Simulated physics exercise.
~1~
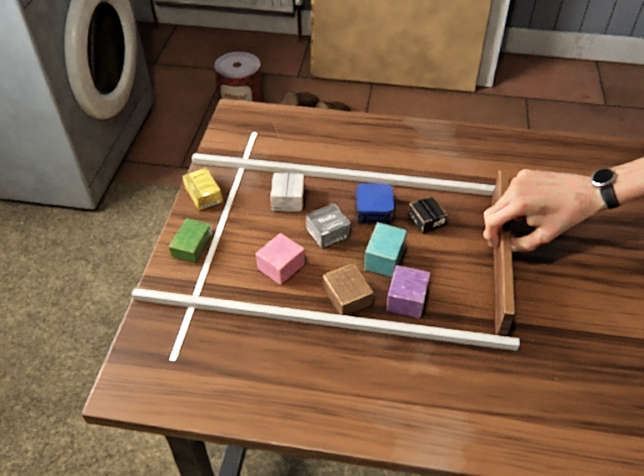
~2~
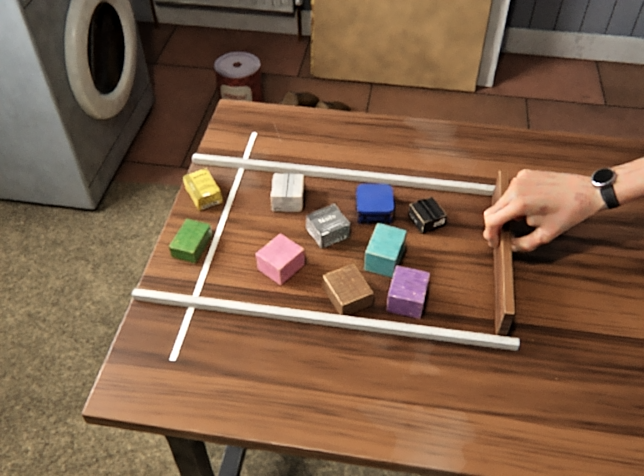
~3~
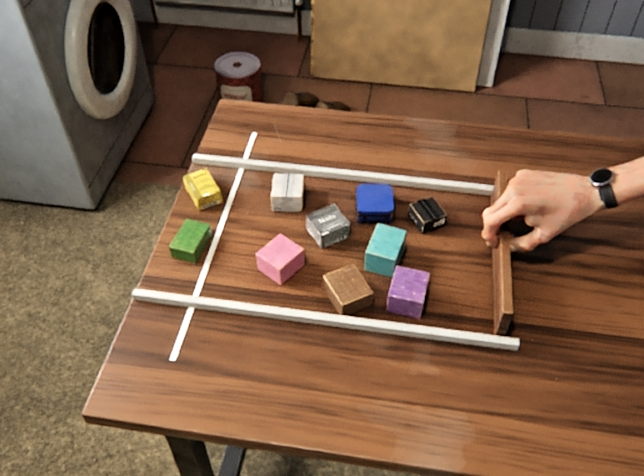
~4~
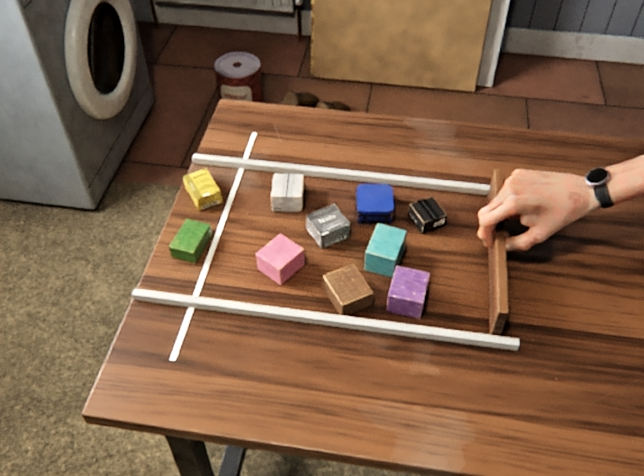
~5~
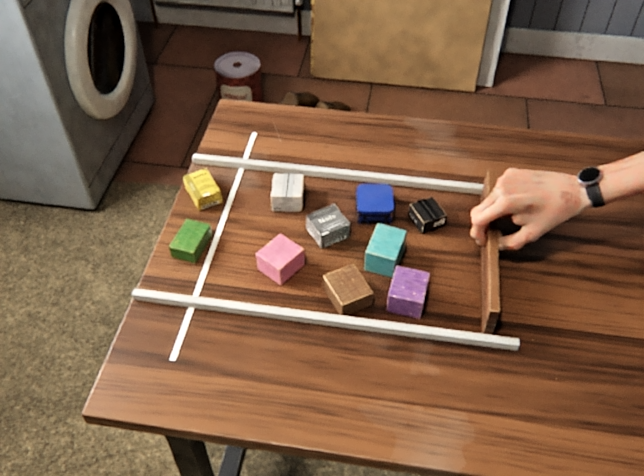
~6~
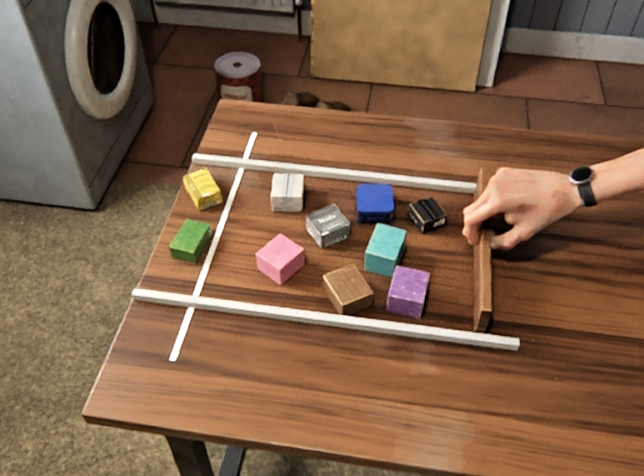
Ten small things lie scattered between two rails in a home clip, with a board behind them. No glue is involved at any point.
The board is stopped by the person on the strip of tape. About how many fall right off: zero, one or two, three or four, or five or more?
Most likely three, perhaps four, will tumble off the end.
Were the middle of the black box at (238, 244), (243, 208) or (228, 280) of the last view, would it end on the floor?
One after another, it fails to stay; fails to stay; fails to stay.
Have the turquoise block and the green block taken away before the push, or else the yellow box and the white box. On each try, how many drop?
The counts: 2 and 1.
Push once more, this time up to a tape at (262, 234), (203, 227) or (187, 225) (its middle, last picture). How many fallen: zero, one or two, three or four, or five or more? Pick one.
One or two; more than four; five or more.
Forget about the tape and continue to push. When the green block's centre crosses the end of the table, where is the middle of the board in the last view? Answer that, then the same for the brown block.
Near (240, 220), then near (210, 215).
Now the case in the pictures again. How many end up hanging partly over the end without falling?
4 is the number.
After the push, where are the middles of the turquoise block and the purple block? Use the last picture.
Final positions - turquoise block around (200, 230), purple block around (186, 266).
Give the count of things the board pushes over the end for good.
The number that fall is 3.
Early on, none off yet; yellow box at rest near (203, 189); green block at rest near (191, 241); white box at rest near (288, 193).
Finally, the number that fall off is three or four; lost, white box, green block and yellow box.
